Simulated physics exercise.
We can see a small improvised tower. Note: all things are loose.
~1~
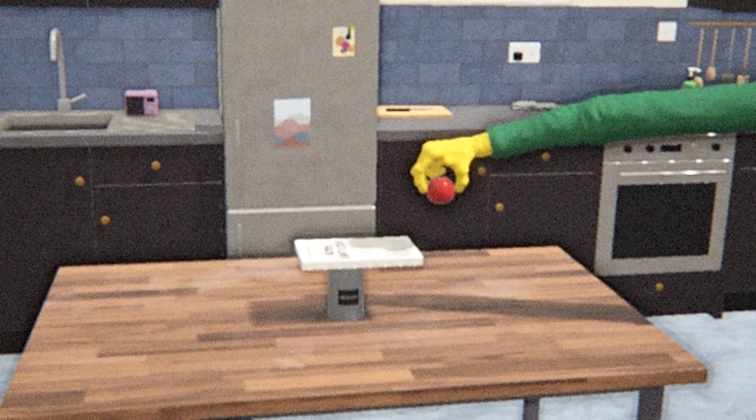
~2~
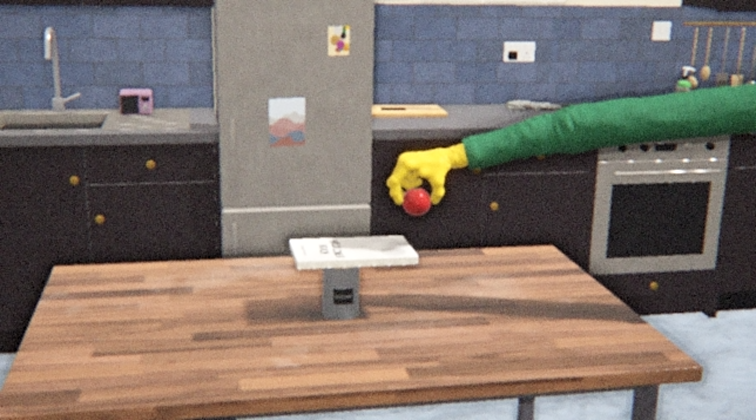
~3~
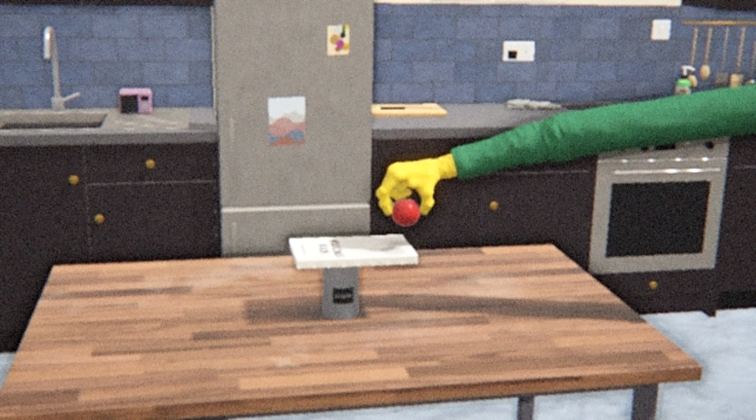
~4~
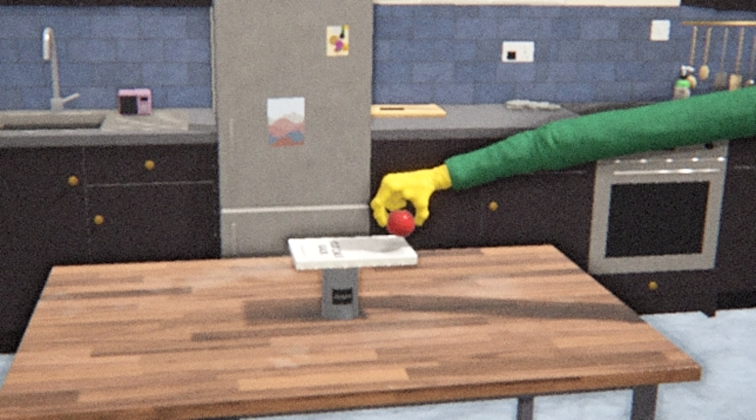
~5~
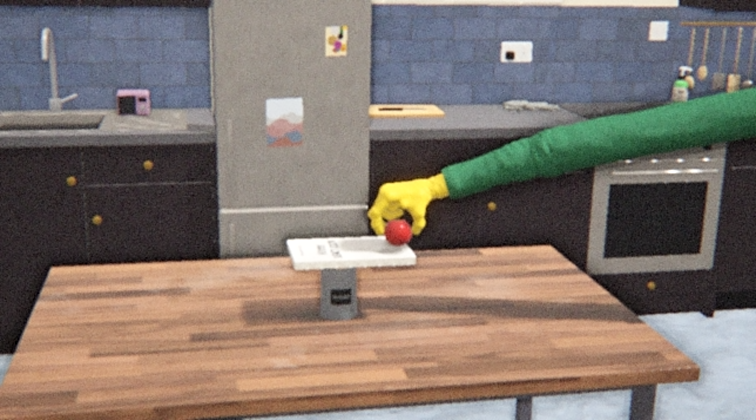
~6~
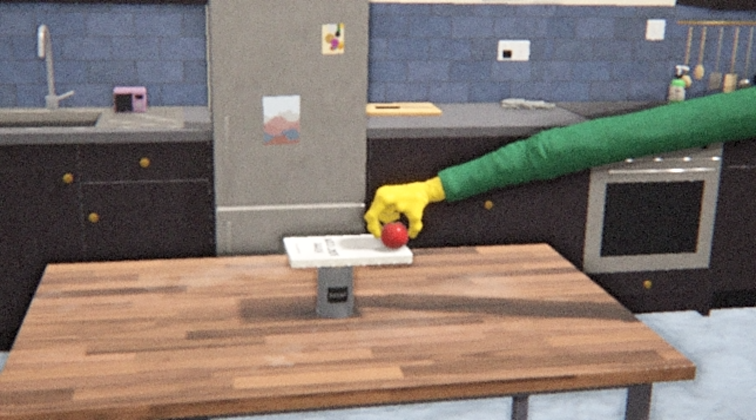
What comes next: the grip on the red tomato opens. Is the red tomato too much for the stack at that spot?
Sure enough, it doesn't last, sadly.
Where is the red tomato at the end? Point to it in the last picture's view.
End position: Approximately (449, 302).
Then, 0.60 s after the last picture, red tomato now fallen; white book tipped 54° from how it was.
Then, 0.70 s after the last picture, white book now fallen.
At rest, fallen, white book and red tomato; grey jar in place. Seen from the same camera at the end, red tomato near (449, 302). The stack gives way.
